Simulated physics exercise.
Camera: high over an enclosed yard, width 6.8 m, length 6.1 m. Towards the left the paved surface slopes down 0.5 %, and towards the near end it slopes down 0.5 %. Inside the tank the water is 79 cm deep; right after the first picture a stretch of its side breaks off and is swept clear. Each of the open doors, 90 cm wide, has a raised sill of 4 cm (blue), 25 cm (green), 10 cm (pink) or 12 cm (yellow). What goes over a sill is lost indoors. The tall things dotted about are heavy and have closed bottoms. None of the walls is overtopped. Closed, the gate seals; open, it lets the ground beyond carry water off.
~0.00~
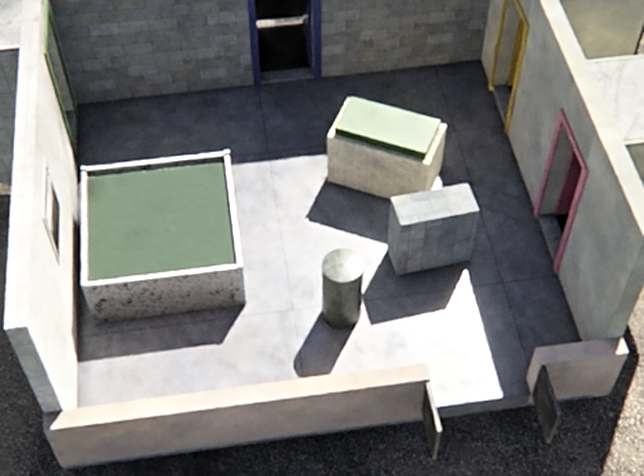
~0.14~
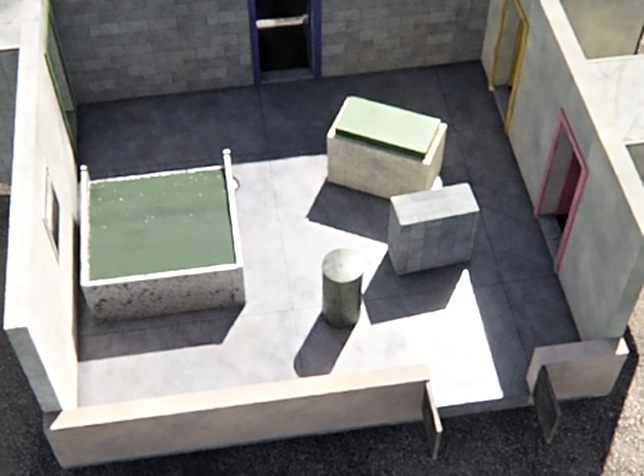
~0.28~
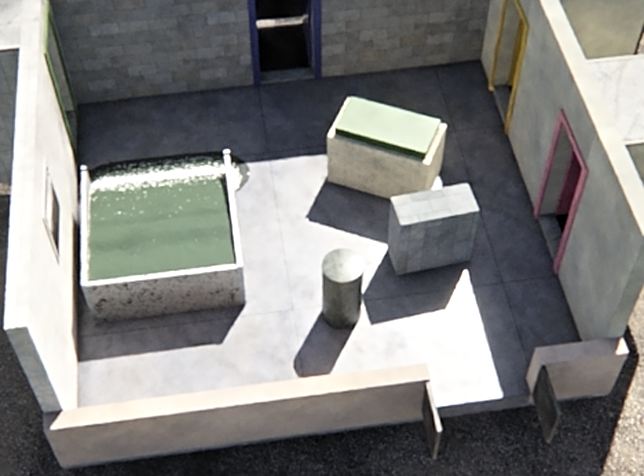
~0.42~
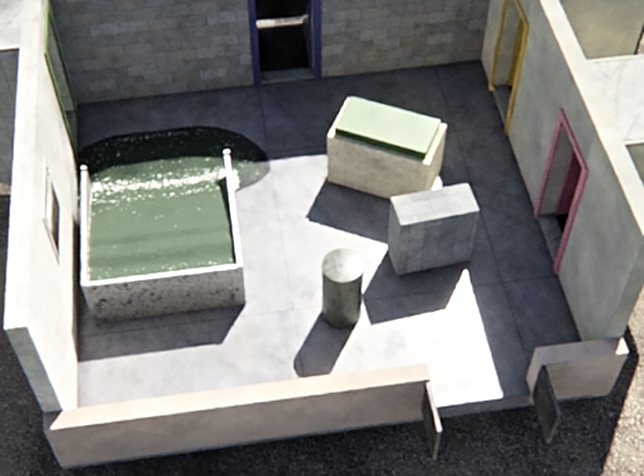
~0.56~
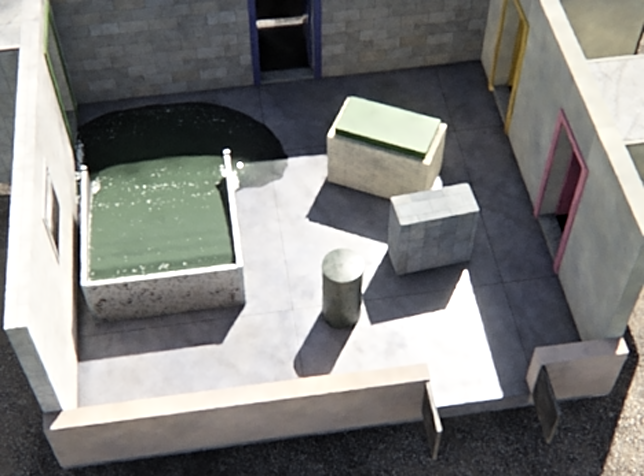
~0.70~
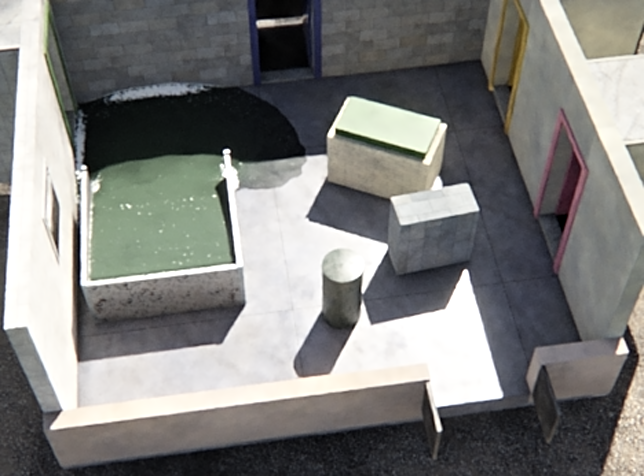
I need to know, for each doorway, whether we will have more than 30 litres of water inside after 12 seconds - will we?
Here is how it goes: The blue door, yes, more than that; the green door, yes, more than that; the pink door, no, not that much; the yellow door, yes, more than that.
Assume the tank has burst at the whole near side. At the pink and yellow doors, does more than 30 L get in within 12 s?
Log - pink: Threshold topped, yellow: Threshold not reached.
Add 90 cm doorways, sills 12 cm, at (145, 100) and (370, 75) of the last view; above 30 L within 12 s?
The first door gets there and the second falls short.
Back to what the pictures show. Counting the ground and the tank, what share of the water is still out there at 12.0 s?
Remaining: Roughly 76 %.
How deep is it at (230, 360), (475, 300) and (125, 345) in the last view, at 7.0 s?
4, 3, 1 cm.
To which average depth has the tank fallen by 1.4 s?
About 38 centimetres on average.
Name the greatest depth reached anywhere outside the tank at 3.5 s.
Max around 28 cm.
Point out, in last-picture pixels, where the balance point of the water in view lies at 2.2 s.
Centre: Approx. (176, 167) px.
After 1.4 s water covers 25 % of the floor and is deepest (60 cm) near (89, 125); blue door 14 cm at the sill, 7 L in, green door 33 cm at the sill, 1 L in, pink door not reached, yellow door not reached.
After 2.2 s water covers 30 % of the floor and is deepest (46 cm) near (78, 126); blue door 16 cm at the sill, 50 L in, green door 46 cm at the sill, 68 L in, pink door not reached, yellow door not reached.
After 3.5 s water covers 45 % of the floor and is deepest (28 cm) near (481, 81); blue door 11 cm at the sill, 109 L in, green door 24 cm at the sill, 127 L in, pink door not reached, yellow door 24 cm at the sill, 12 L in.
After 7.0 s water covers 90 % of the floor and is deepest (14 cm) near (137, 186); blue door 7 cm at the sill, 150 L in, green door 8 cm at the sill, 129 L in, pink door 5 cm at the sill, 0 L in, yellow door 13 cm at the sill, 127 L in.
After 12.0 s water covers 100 % of the floor and is deepest (12 cm) near (78, 343); blue door 7 cm at the sill, 202 L in, green door 9 cm at the sill, 129 L in, pink door 3 cm at the sill, 0 L in, yellow door 7 cm at the sill, 129 L in.
